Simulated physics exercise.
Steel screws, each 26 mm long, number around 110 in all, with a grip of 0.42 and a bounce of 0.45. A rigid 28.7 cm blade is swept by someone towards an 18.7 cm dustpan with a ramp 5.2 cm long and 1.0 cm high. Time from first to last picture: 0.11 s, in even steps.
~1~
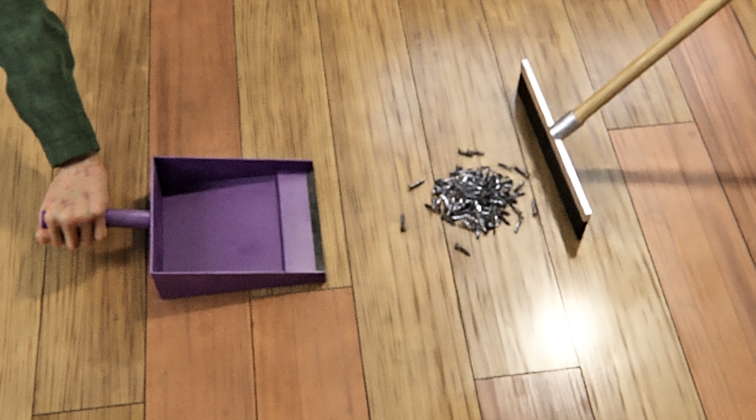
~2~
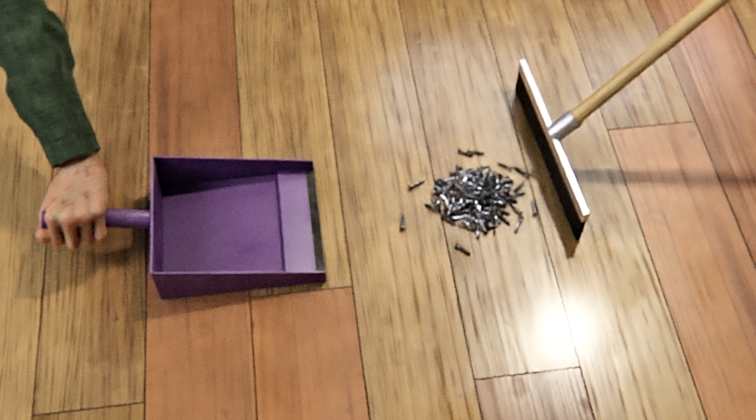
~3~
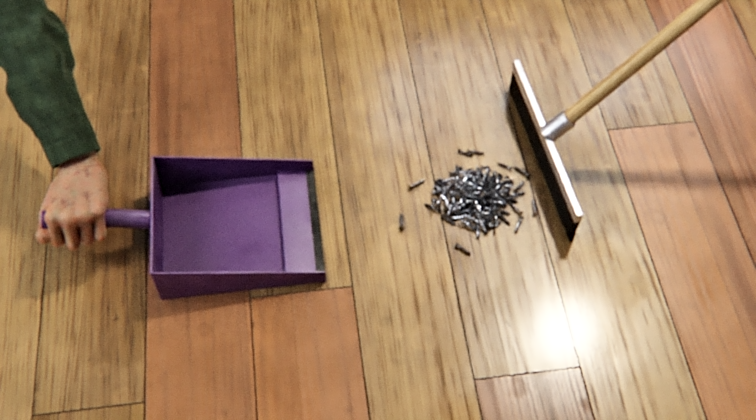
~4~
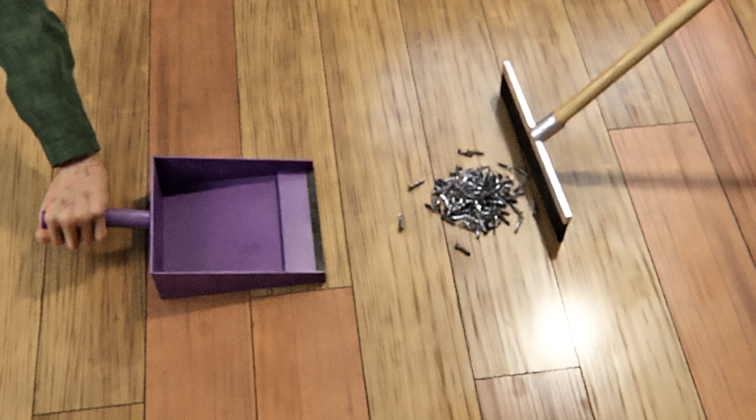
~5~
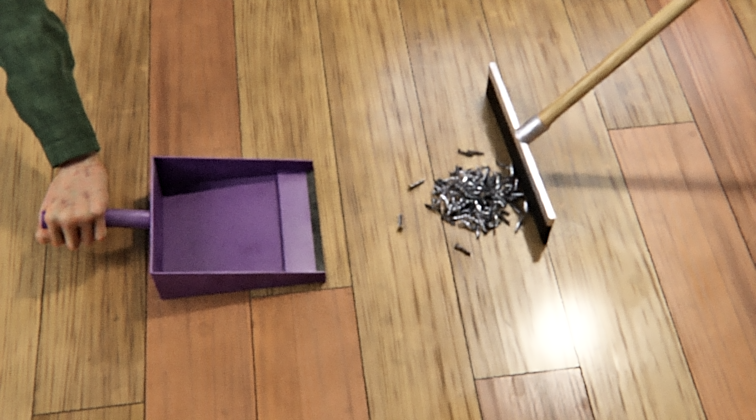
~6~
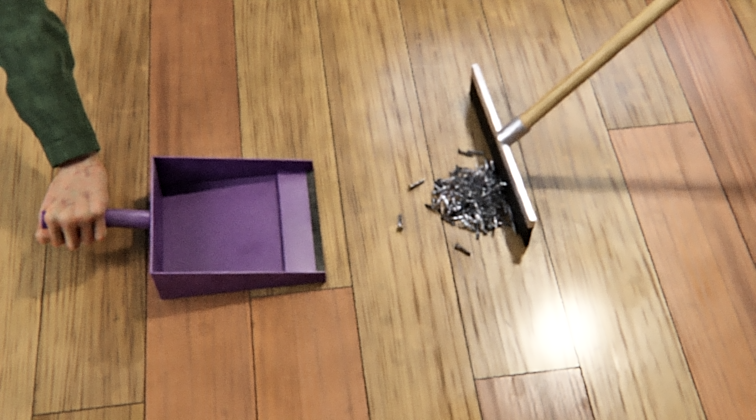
We see a hand holding a purple dustpan still on a wooden floor while a wooden-handled blade at right moves left, slowly at first, then faster, reaching a small pile of steel screws and pushing its near side leftward.
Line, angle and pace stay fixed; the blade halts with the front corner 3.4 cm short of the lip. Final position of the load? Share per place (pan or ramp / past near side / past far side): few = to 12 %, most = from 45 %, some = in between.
Shares - pan: Most, near side: Few, far side: Few.
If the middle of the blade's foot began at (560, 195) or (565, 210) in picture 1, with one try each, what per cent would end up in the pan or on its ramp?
About 70 and 65 per cent.
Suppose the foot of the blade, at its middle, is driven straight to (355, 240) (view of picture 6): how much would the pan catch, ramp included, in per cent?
Share caught: Approx. 55 %.
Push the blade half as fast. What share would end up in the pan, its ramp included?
It would be around 15 per cent.
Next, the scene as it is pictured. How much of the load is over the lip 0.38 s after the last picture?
I'd say around 70 in a hundred has made it so far.
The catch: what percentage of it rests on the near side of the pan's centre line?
Share: Approx. 40 %.
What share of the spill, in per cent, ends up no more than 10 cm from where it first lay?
I'd estimate roughly 0 per cent.
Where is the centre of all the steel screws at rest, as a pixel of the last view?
Roughly pixel (297, 220).
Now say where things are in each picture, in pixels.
In the first frame, blade from (586, 217) to (524, 67), moved 0.0 cm, 0 of the pieces shifted so far; middle of the pieces at (474, 193); pan at (227, 233).
In the second frame, blade from (584, 217) to (522, 67), moved 0.3 cm, 0 of the pieces shifted so far; middle of the pieces at (474, 193).
In the third frame, blade from (577, 218) to (516, 68), moved 1.2 cm, 0 of the pieces shifted so far; middle of the pieces at (474, 193).
In the fourth frame, blade from (567, 219) to (506, 69), moved 2.8 cm, 0 of the pieces shifted so far; middle of the pieces at (474, 193).
In the fifth frame, blade from (550, 221) to (492, 70), moved 5.0 cm, 3 of the pieces shifted so far; middle of the pieces at (474, 193).
In the sixth frame, blade from (531, 223) to (475, 72), moved 7.6 cm, 47 of the pieces shifted so far; middle of the pieces at (474, 193); pan at (227, 233).
Then, 0.11 s after the last picture, middle of the blade 14 cm from the lip; 0 % over the lip, far side 5 %, near side 0 %.
Then, 0.18 s after the last picture, middle of the blade 6 cm from the lip; 0 % over the lip, far side 5 %, near side 5 %.
Then, 0.38 s after the last picture, middle of the blade 5 cm from the lip; 70 % over the lip, far side 5 %, near side 5 %.
In the end, pan 70 %, near side 5 %, far side 10 %, in front of the lip or behind the blade 20 %.
